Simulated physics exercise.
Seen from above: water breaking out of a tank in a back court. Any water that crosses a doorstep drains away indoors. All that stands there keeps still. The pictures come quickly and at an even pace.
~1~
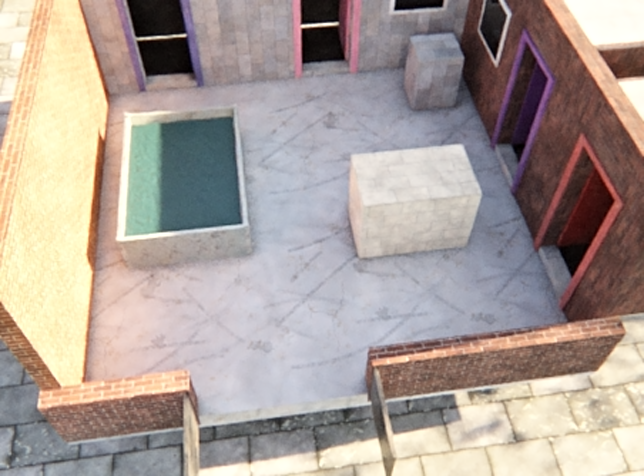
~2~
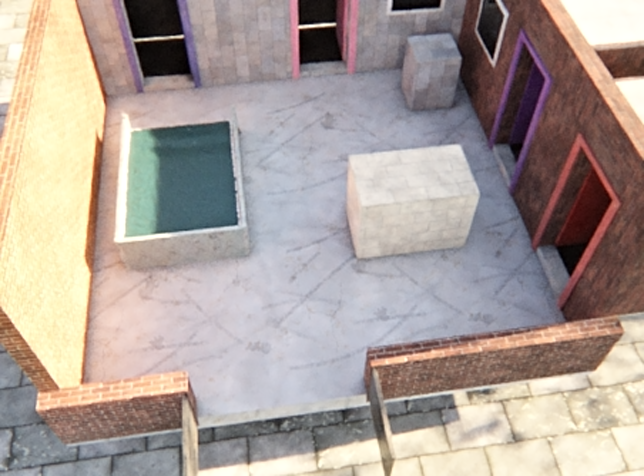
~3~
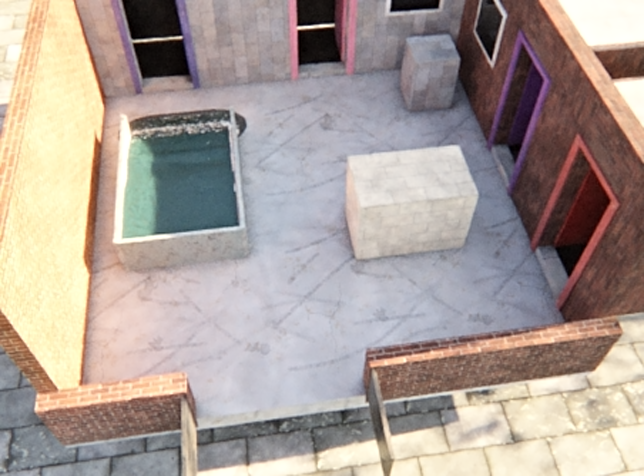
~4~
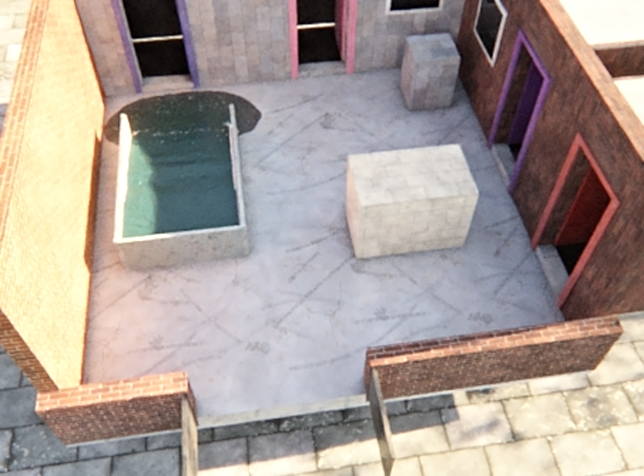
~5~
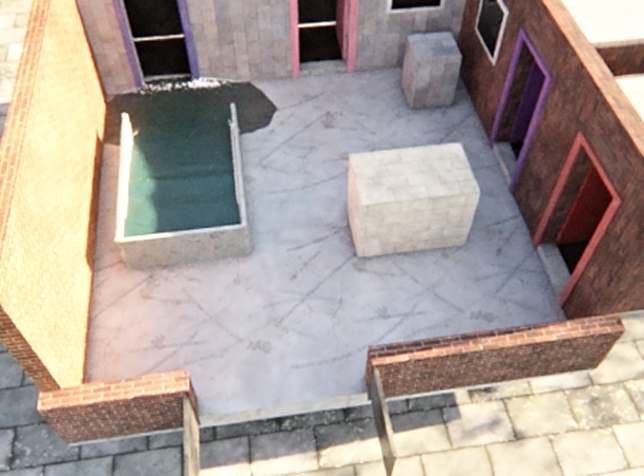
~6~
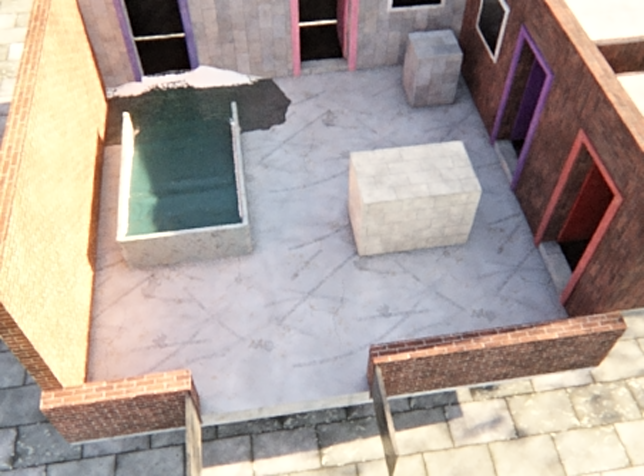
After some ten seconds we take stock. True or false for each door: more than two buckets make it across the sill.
Blue door: True; pink door: False; purple door: False; red door: False.
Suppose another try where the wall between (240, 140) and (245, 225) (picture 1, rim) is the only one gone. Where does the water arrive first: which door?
It's the door marked purple.
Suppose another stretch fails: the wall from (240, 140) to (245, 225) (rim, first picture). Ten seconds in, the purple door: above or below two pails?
Purple door: Tops the limit.
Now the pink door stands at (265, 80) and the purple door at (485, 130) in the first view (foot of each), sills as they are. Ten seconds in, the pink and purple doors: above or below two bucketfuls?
Looking at it, the pink door tops the limit, and the purple door fails to reach the limit.
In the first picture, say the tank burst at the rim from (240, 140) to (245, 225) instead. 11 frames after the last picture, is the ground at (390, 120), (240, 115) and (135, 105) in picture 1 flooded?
Sequence: Wetted / spared / spared.
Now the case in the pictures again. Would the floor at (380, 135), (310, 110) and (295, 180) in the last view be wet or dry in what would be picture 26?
As listed, the points end up soaked, soaked and high and dry.
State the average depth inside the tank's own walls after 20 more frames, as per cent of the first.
Roughly 26 per cent.
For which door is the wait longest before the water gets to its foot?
Result: The red door.
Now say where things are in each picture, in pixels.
In the first frame, still water in the water tank at (183, 171).
In the second frame, water pours out on the water tank's far side and has run to a hidden place.
In the third frame, the front is at a hidden place, out from the gap on the water tank's far side.
In the fourth frame, the front is at (116, 119), out from the gap on the water tank's far side.
In the fifth frame, water pours out on the water tank's far side and has run to (122, 95).
In the sixth frame, the front is at (264, 80), out from the gap on the water tank's far side.
A moment on, water covers 15 % of the floor; the blue door far over two buckets in, the pink door wet at the sill, nothing in, the purple door not reached, the red door not reached.
Next, water covers 25 % of the floor; the blue door far over two buckets in, the pink door wet at the sill, nothing in, the purple door not reached, the red door not reached.
Then, water covers 40 % of the floor; the blue door far over two buckets in, the pink door wet at the sill, nothing in, the purple door not reached, the red door not reached.
Later, water covers 70 % of the floor; the blue door far over two buckets in, the pink door wet at the sill, nothing in, the purple door wet at the sill, nothing in, the red door wet at the sill, nothing in.
In the end, water covers 95 % of the floor; the blue door far over two buckets in, the pink door wet at the sill, nothing in, the purple door wet at the sill, nothing in, the red door wet at the sill, nothing in.
